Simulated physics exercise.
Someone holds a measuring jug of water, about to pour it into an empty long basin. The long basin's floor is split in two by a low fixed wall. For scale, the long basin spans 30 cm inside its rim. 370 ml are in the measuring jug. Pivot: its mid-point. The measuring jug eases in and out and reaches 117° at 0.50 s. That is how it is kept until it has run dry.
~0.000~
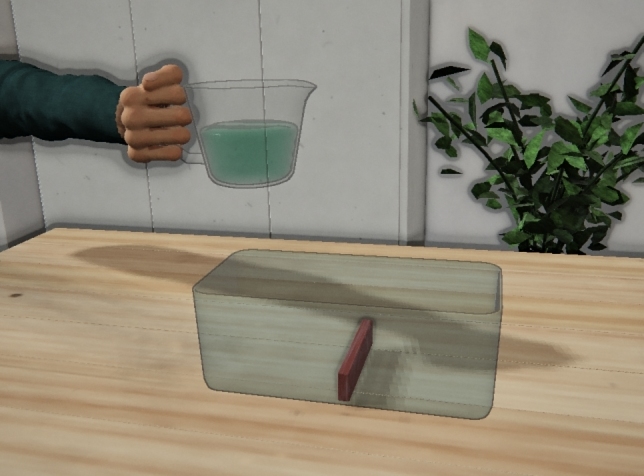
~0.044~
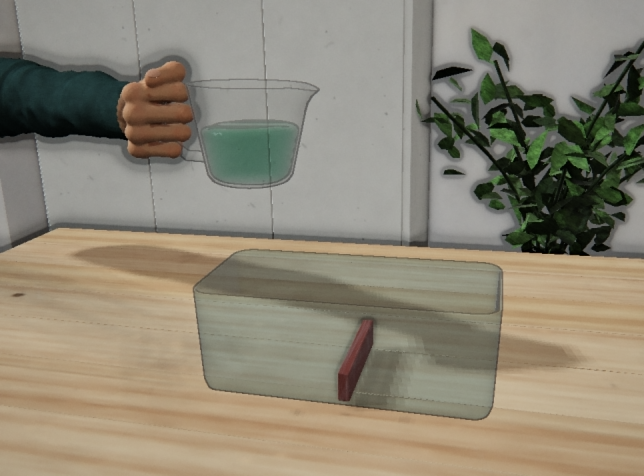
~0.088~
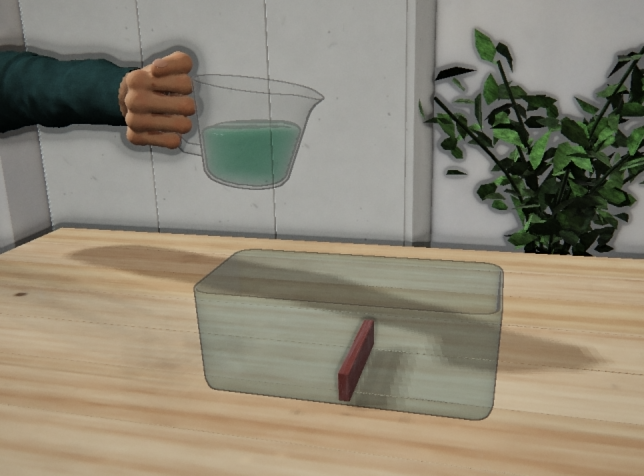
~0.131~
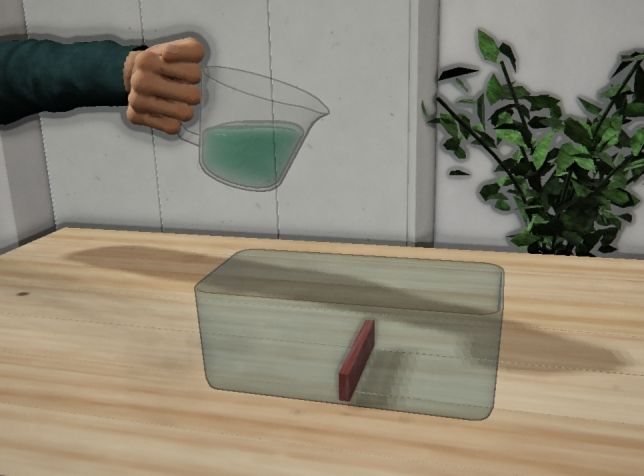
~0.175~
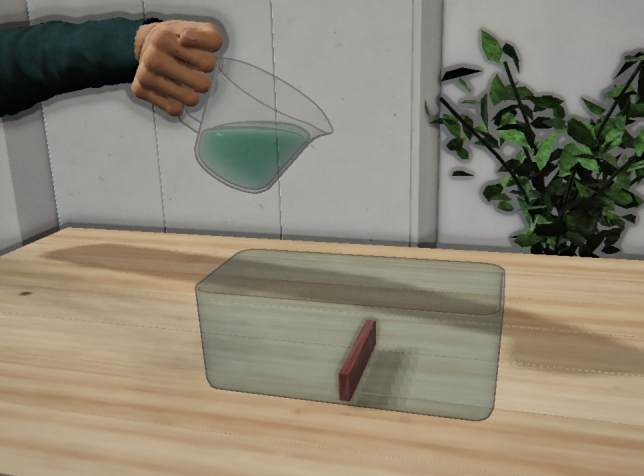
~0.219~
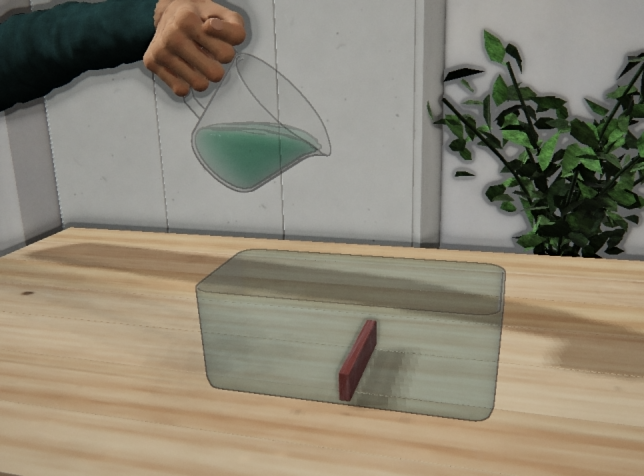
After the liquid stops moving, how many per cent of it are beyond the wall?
About 25 per cent.
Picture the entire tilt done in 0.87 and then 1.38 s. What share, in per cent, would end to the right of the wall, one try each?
The first try gives around 50 percent, the second around 70 percent.
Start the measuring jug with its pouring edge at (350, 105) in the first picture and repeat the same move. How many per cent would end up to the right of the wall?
Result then: Approx. 60 %.
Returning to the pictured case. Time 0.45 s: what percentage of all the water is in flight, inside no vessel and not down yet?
I'd put it at about 42 percent.
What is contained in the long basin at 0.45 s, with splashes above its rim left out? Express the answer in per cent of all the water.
Estimate - around 34 in a hundred parts.
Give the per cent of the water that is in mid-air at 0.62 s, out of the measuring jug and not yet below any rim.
About 4 percent.
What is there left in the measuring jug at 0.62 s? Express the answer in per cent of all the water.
0 %.
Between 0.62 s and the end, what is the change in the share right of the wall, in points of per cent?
A gain, roughly 7.
After 0.45 s the tilt is 114° and 25 per cent is still to pour, 24 is left of the wall and 9 right of it.
After 0.62 s the tilt is 117° and 0 per cent is still to pour, 77 is left of the wall and 18 right of it.
After 0.81 s the tilt is 117° and 0 per cent is still to pour, 72 is left of the wall and 23 right of it.
After 1.00 s the tilt is 117° and 0 per cent is still to pour, 72 is left of the wall and 25 right of it.
In the end 72 per cent lies left of the wall, 25 right of it and 3 outside.
